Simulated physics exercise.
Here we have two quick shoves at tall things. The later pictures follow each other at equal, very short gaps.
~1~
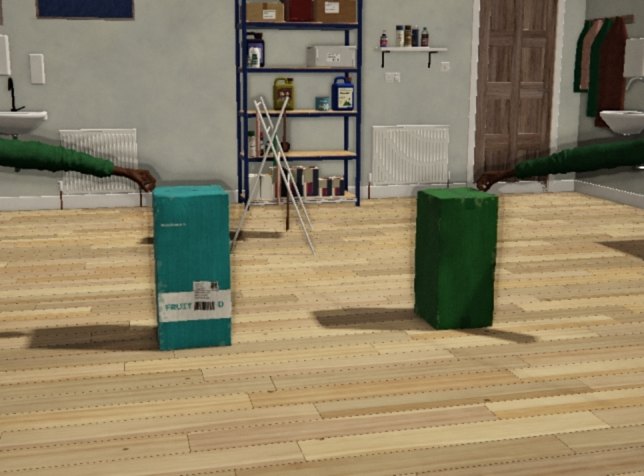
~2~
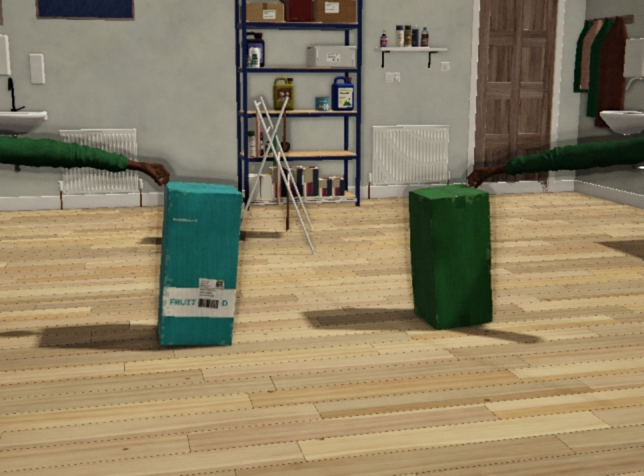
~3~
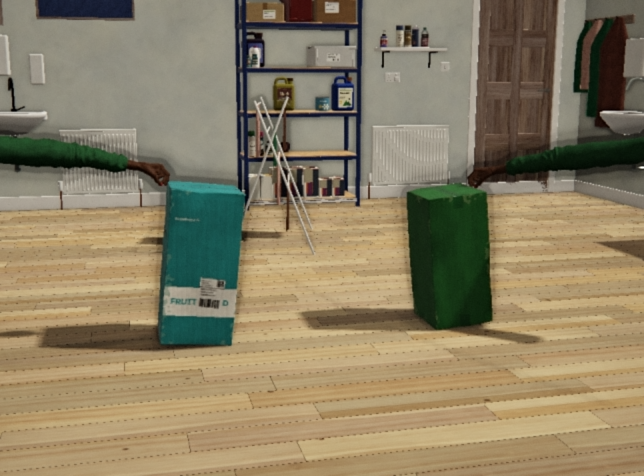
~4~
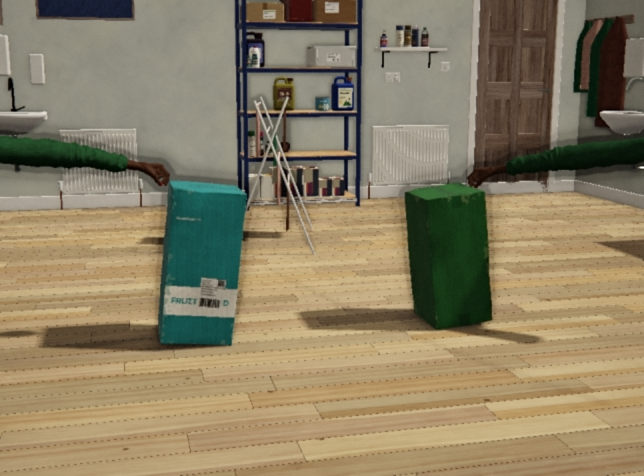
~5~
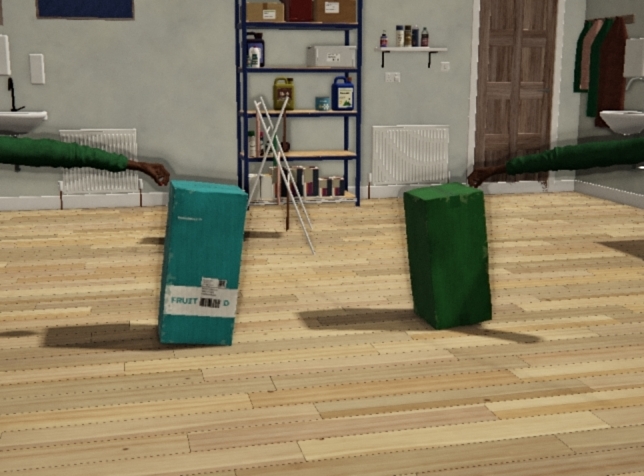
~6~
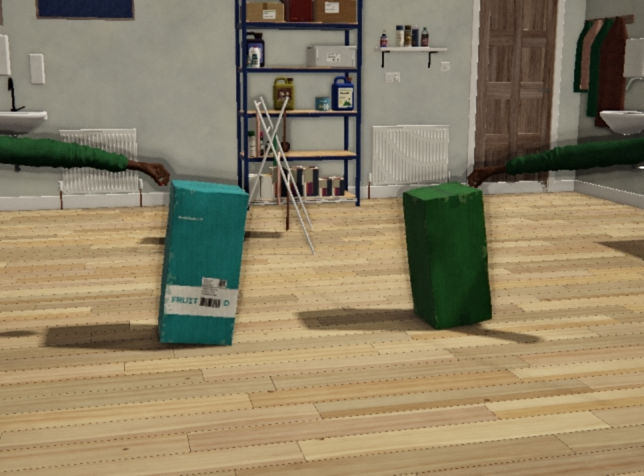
A turquoise parcel and a green parcel, standing upright on a wooden floor, leaned slightly toward each other as two green-sleeved arms pushed their tops inward from the left and right.
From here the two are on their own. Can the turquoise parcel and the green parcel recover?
As it turns out, the turquoise parcel settles on its feet, the green parcel settles on its feet.
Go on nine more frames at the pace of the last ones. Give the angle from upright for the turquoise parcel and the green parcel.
Roughly 2° and 4°.
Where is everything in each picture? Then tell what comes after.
In the first picture, turquoise parcel (191, 266) upright; green parcel (454, 257) upright.
In the second picture, turquoise parcel (198, 263) 5° off upright; green parcel (450, 255) 4° off upright.
In the third picture, turquoise parcel (199, 262) 6° off upright; green parcel (449, 255) 5° off upright.
In the fourth picture, turquoise parcel (200, 262) 6° off upright; green parcel (448, 255) 6° off upright.
In the fifth picture, turquoise parcel (201, 262) 7° off upright; green parcel (447, 255) 7° off upright.
In the sixth picture, turquoise parcel (201, 262) 7° off upright; green parcel (446, 254) 7° off upright.
Then, 0.24 s later than the last frame, turquoise parcel upright near (190, 265); green parcel upright near (453, 257).
When it is over, the turquoise parcel rocks back upright, near (191, 266); the green parcel rocks back upright, near (454, 257).
